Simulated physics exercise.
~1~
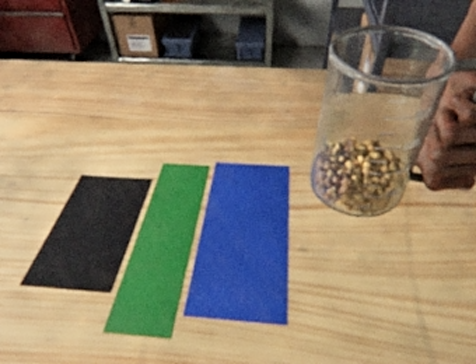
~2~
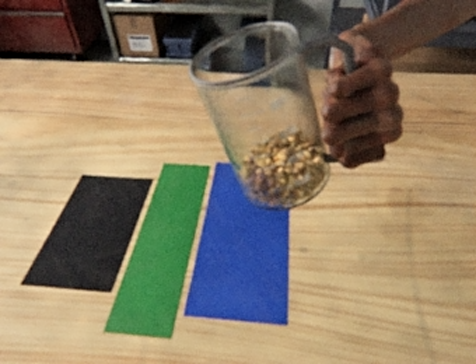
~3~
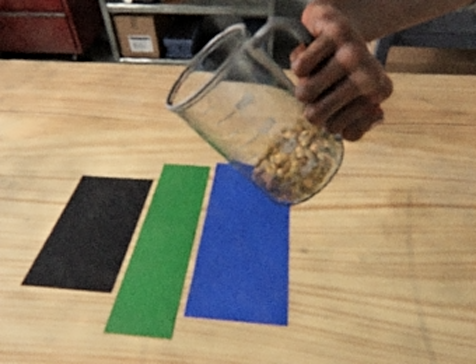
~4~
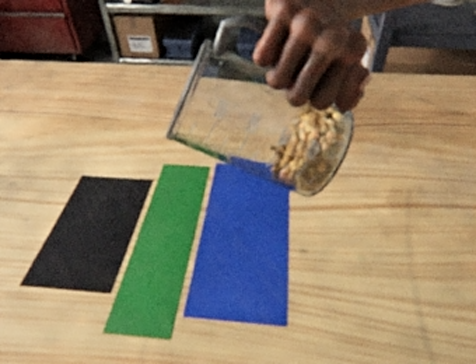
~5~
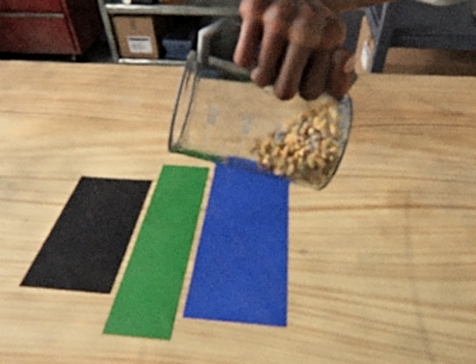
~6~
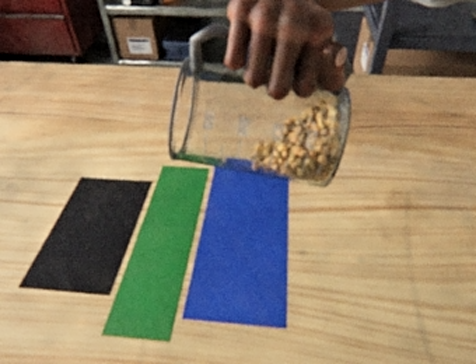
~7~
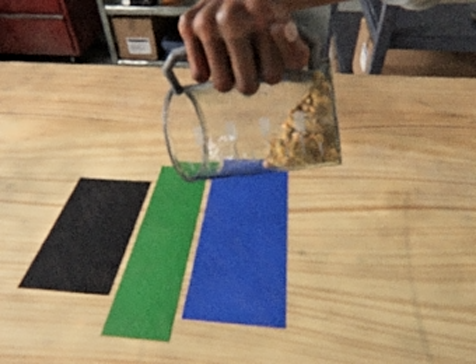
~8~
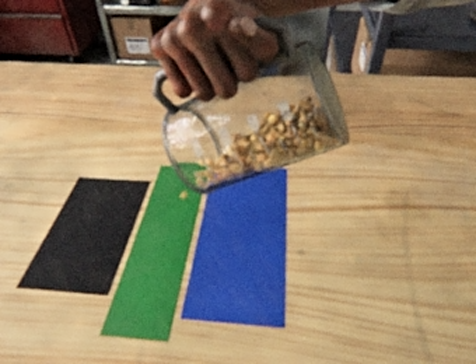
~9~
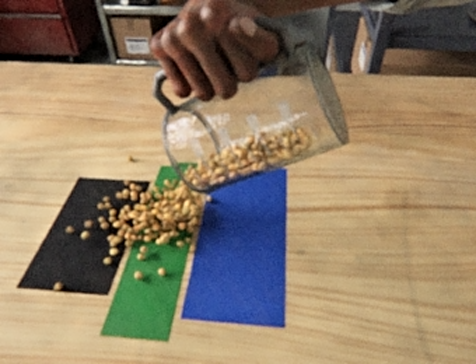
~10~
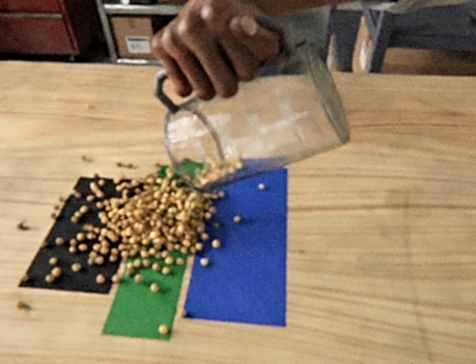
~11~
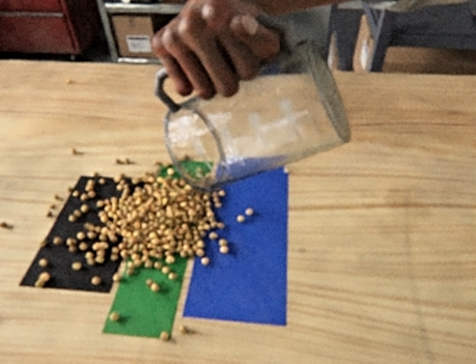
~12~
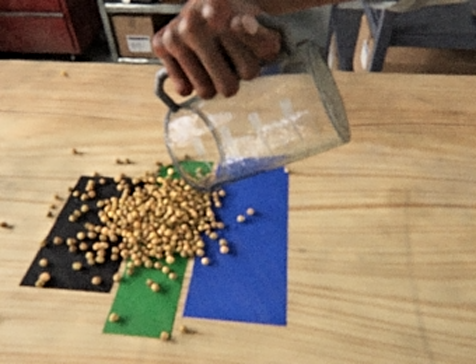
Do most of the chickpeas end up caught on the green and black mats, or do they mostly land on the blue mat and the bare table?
Most of the chickpeas end up on the green and black mats, with a large share on each. Only small shares land on the blue mat and the bare table.
